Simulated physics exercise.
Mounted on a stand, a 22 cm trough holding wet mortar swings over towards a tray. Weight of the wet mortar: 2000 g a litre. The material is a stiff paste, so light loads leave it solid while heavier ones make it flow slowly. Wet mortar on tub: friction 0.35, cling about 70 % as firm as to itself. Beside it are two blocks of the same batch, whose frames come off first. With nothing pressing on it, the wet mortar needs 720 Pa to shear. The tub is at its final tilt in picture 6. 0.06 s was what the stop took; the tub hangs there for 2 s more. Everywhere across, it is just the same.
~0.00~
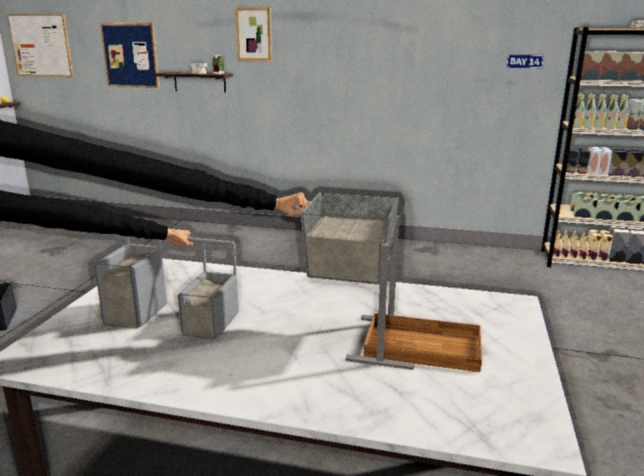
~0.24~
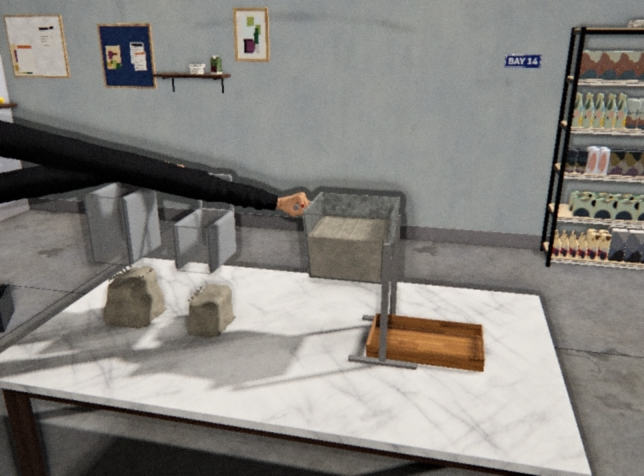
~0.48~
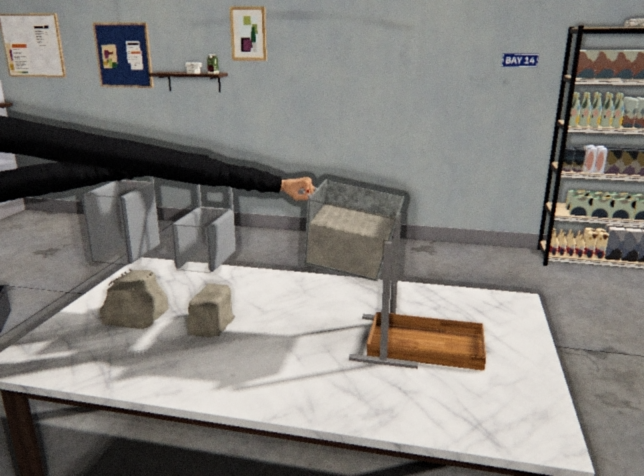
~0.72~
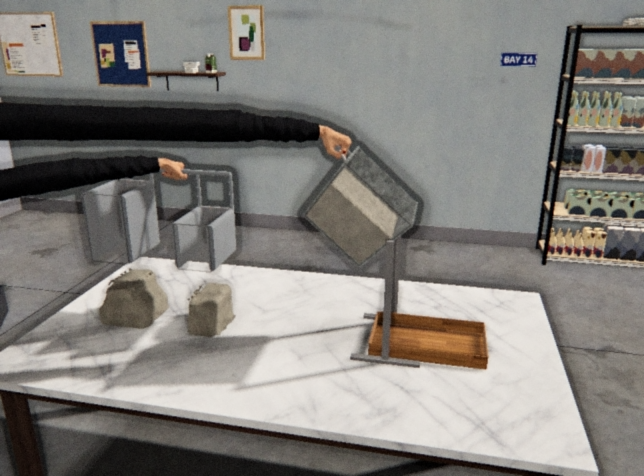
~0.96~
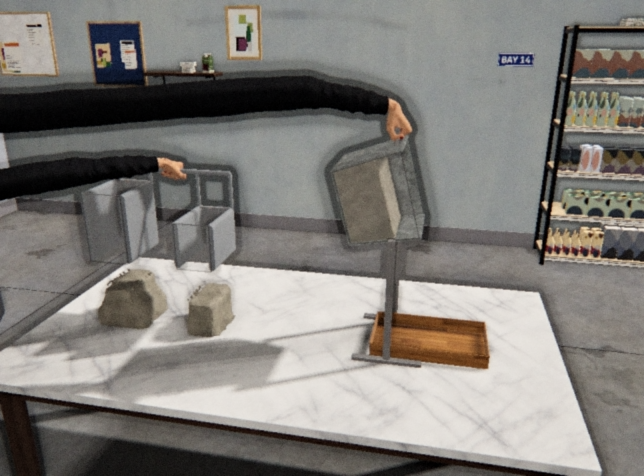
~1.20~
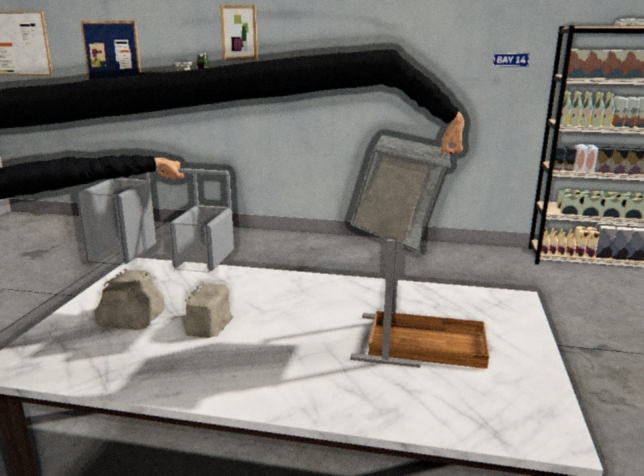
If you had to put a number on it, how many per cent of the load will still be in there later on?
My estimate is close to 35 per cent.
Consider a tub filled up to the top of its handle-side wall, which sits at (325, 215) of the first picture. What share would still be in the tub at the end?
The tub would keep roughly 40 percent.
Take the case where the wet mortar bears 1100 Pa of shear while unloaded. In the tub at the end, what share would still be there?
I'd expect about 40 percent.
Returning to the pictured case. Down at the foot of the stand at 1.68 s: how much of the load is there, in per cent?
Roughly 60 per cent.
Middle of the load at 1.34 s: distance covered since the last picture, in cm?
Around 9 centimetres.
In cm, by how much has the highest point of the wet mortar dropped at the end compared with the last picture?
16 cm or so.
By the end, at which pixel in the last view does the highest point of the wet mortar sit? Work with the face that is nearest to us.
Peak location: Approx. (363, 213).
By 1.34 s, the tub is at 105 degrees and holds 81 %.
By 1.51 s, the tub is at 105 degrees and holds 38 %.
By 1.68 s, the tub is at 105 degrees and holds 35 %.
By 1.85 s, the tub is at 105 degrees and holds 35 %.
By 3.20 s, at the end, the tub is at 105 degrees and holds 35 %.
